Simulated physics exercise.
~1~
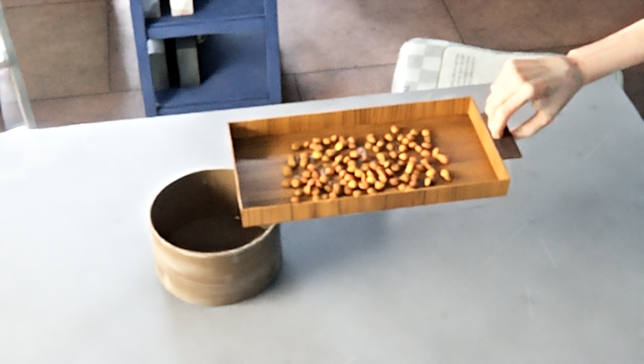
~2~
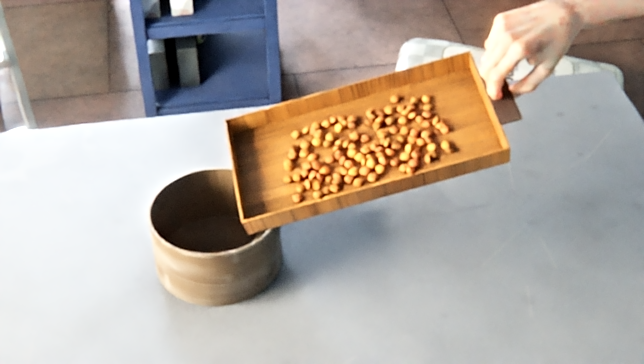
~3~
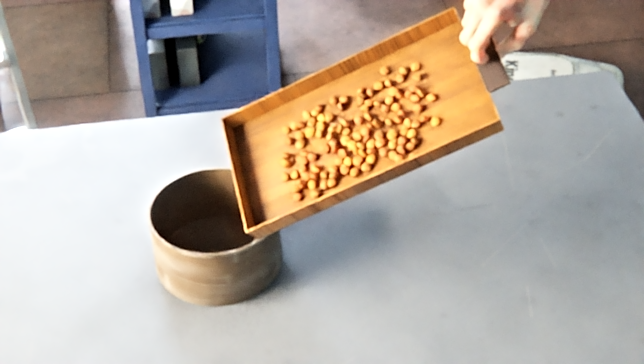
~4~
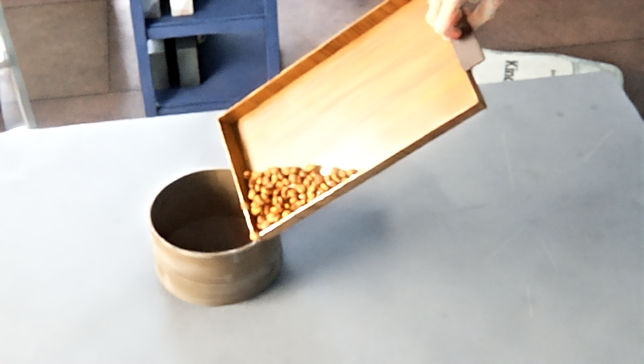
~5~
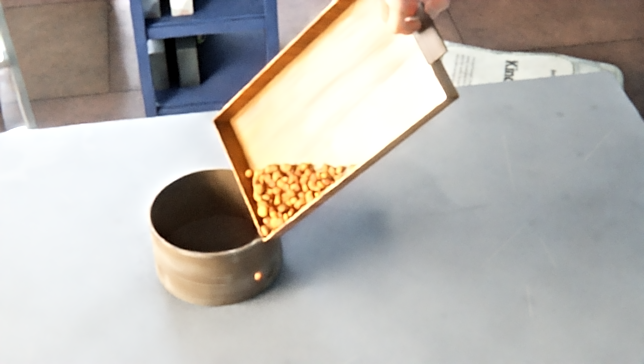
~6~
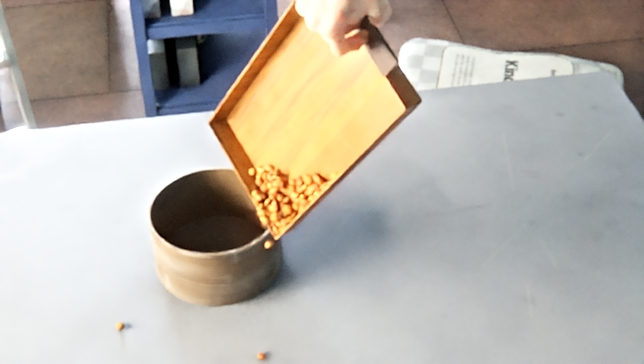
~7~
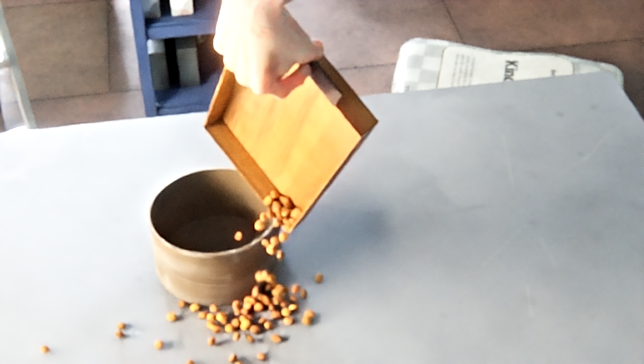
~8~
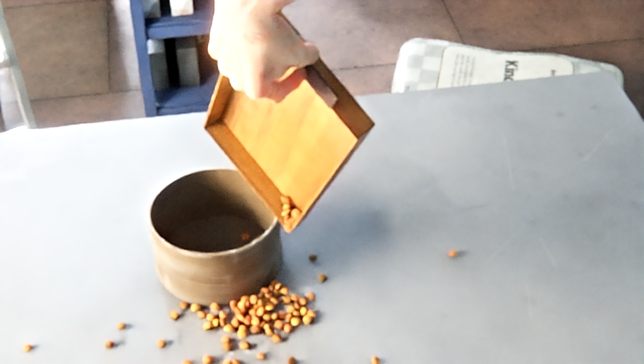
Hand tilting a wooden tray of brown kibble over a round pot, most pieces spilling onto the grey table in front.
